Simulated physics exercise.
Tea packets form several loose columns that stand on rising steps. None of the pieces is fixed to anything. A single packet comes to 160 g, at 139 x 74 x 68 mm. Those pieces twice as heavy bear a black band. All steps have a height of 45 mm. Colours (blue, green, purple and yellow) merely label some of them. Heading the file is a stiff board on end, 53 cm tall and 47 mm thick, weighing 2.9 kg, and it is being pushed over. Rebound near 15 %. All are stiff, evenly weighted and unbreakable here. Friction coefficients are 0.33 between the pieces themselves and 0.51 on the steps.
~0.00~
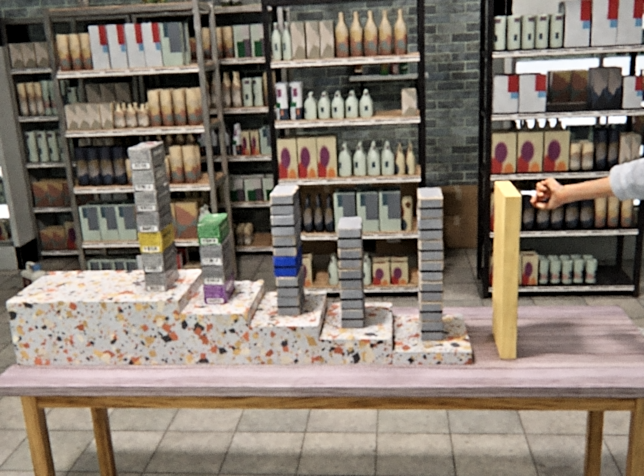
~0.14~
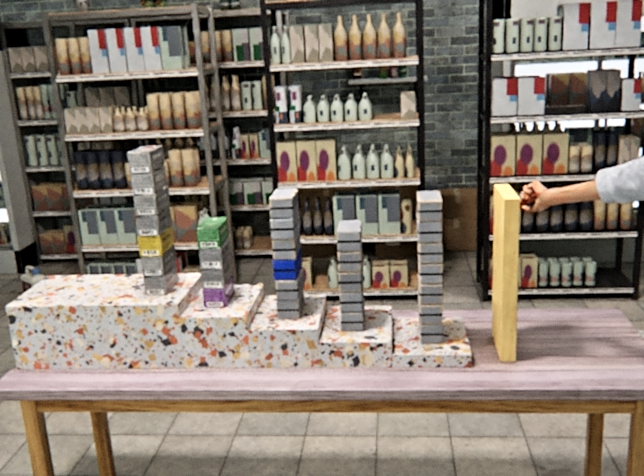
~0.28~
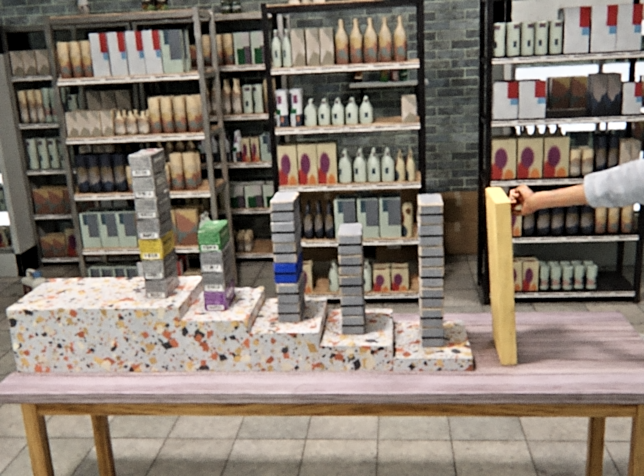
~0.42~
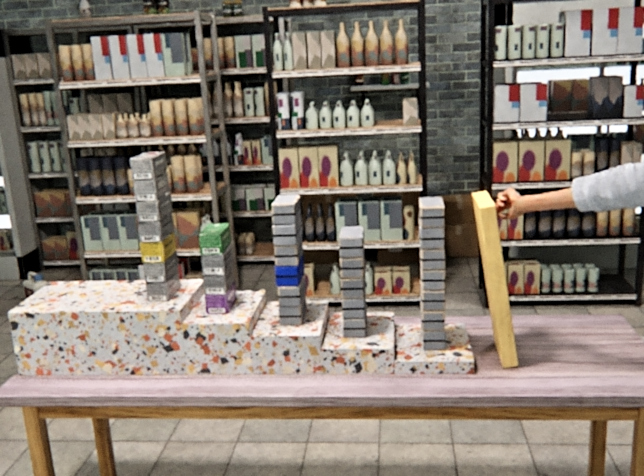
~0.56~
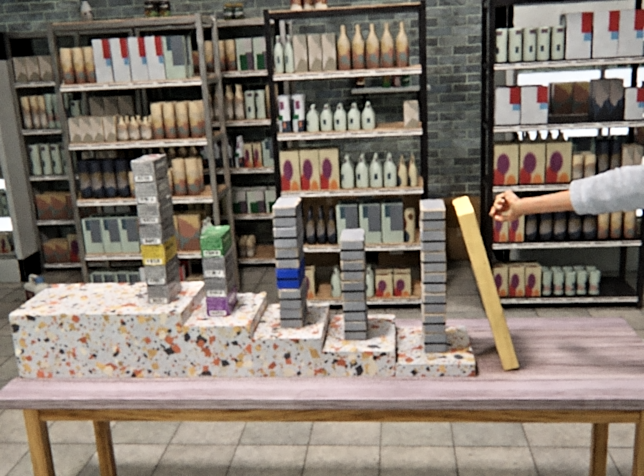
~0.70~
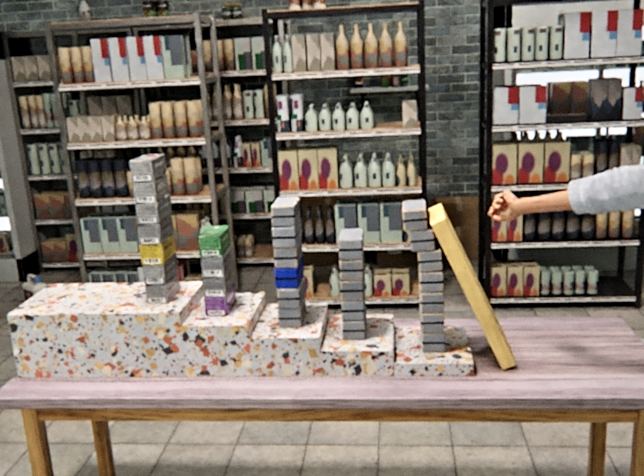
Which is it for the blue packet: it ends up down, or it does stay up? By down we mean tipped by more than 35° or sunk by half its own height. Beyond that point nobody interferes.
The blue packet ends up down.
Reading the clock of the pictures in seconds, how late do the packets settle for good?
That comes at about 2.0 s.
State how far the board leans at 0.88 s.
At that moment it leans around 35° from upright.
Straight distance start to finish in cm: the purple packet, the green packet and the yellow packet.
The purple one ends 4 cm from its start, the green one 8 cm and the yellow one 0 cm.
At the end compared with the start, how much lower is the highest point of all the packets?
Lower by close to 0 cm.
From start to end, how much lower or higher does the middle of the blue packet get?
Its middle finishes around 7 cm lower.
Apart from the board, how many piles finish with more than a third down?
The answer is 3.
After 0.88 s, board 37° from upright; 1 of the 29 packets down; blue packet unmoved.
After 1.06 s, board 48° from upright; 4 of the 29 packets down; blue packet unmoved.
After 1.24 s, board 61° from upright; 11 of the 29 packets down; blue packet 13° from how it stood.
After 1.46 s, board 61° from upright; 16 of the 29 packets down; blue packet 25° from how it stood, 6 cm lower; green packet 20° from how it stood.
In the end (2.2 s), board 61° from upright; 17 of the 29 packets down; blue packet 30° from how it stood, 7 cm lower; green packet 75° from how it stood, 59 mm lower; yellow packet 10 mm from its place. From the last view, middles, blue packet near (233, 292), green packet near (200, 259).
